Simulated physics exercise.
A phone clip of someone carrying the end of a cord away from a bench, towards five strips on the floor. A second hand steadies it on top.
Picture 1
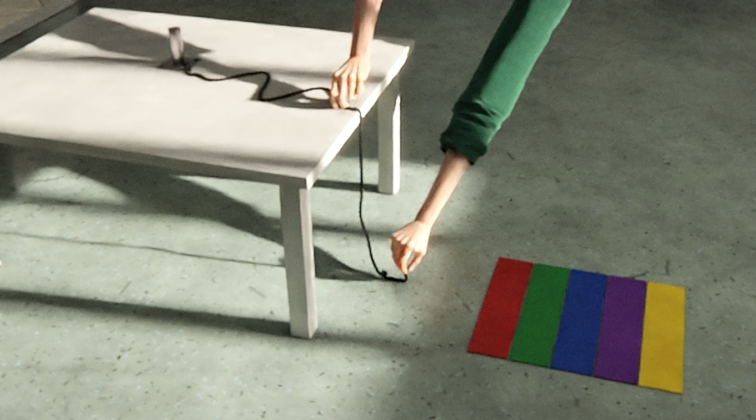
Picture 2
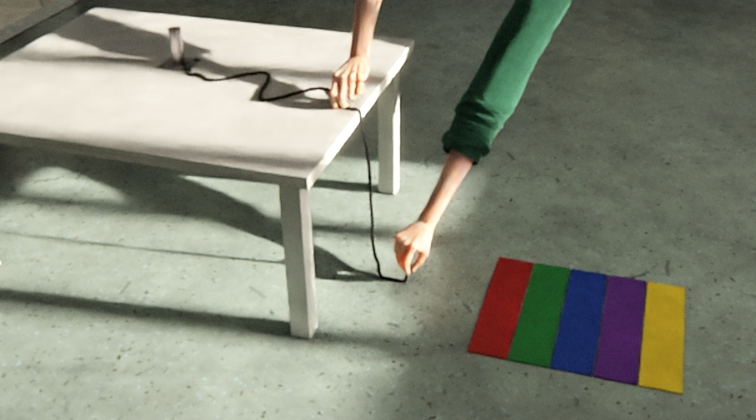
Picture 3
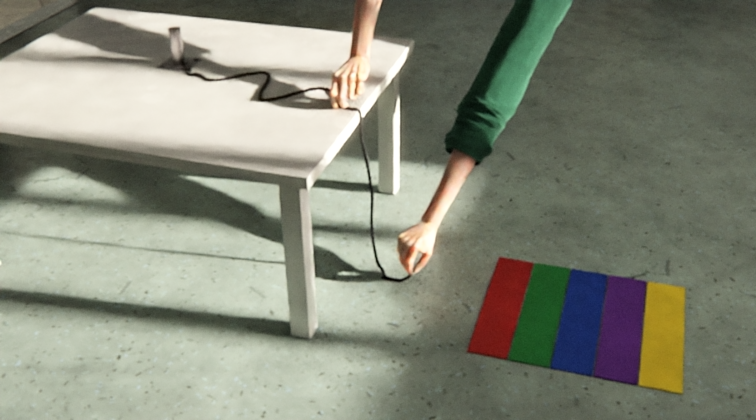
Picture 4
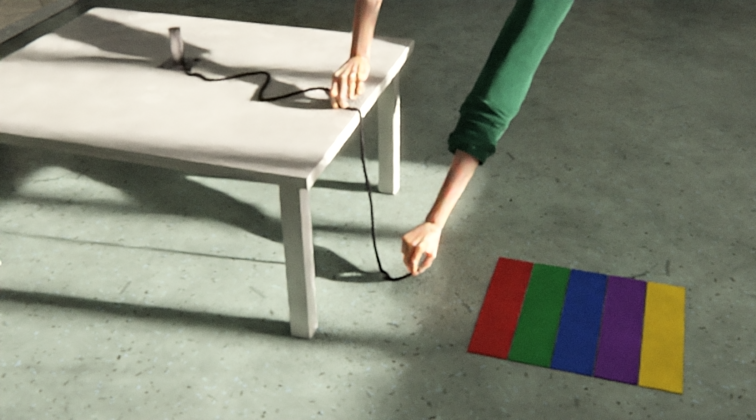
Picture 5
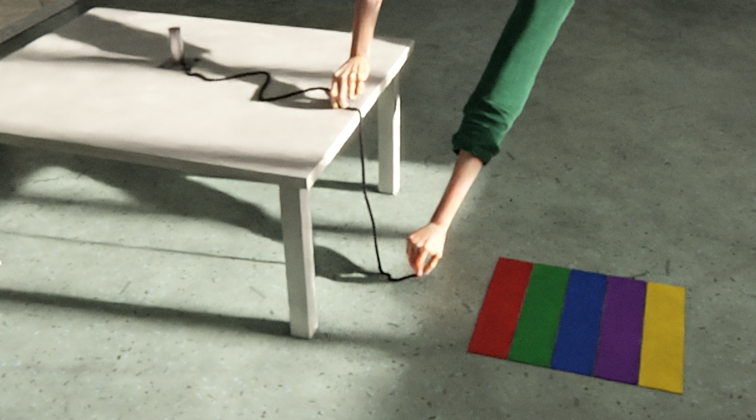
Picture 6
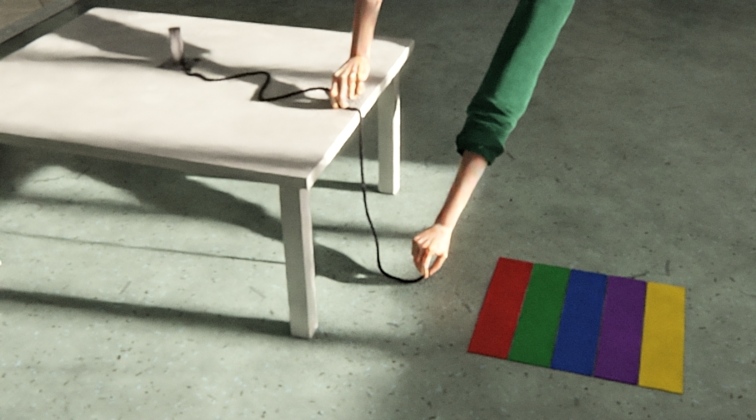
On a grey floor beside a pale table, a hand at the end of a green sleeve holds a dark cord near the ground while another hand rests on it at the table's edge. The lower hand inches right, drawing the cord's end slightly closer to five coloured strips.
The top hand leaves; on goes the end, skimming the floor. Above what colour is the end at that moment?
It halts on the yellow strip.
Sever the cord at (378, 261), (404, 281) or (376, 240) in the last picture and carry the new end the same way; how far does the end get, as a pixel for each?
The places are (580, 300), (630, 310) and (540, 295).
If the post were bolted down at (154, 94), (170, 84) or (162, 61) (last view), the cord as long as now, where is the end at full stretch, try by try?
Try by try, around (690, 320), (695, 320) and (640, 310).
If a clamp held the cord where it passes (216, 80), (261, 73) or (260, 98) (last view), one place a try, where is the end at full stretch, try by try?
About (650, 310), (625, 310) and (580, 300).
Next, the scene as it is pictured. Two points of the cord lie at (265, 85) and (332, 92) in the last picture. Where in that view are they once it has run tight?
At (311, 91), then (411, 136).
Early on, end near (586, 301); over blue.
Midway, end near (639, 311); over purple.
At the end of the slack, end near (671, 316); over yellow. Over yellow.
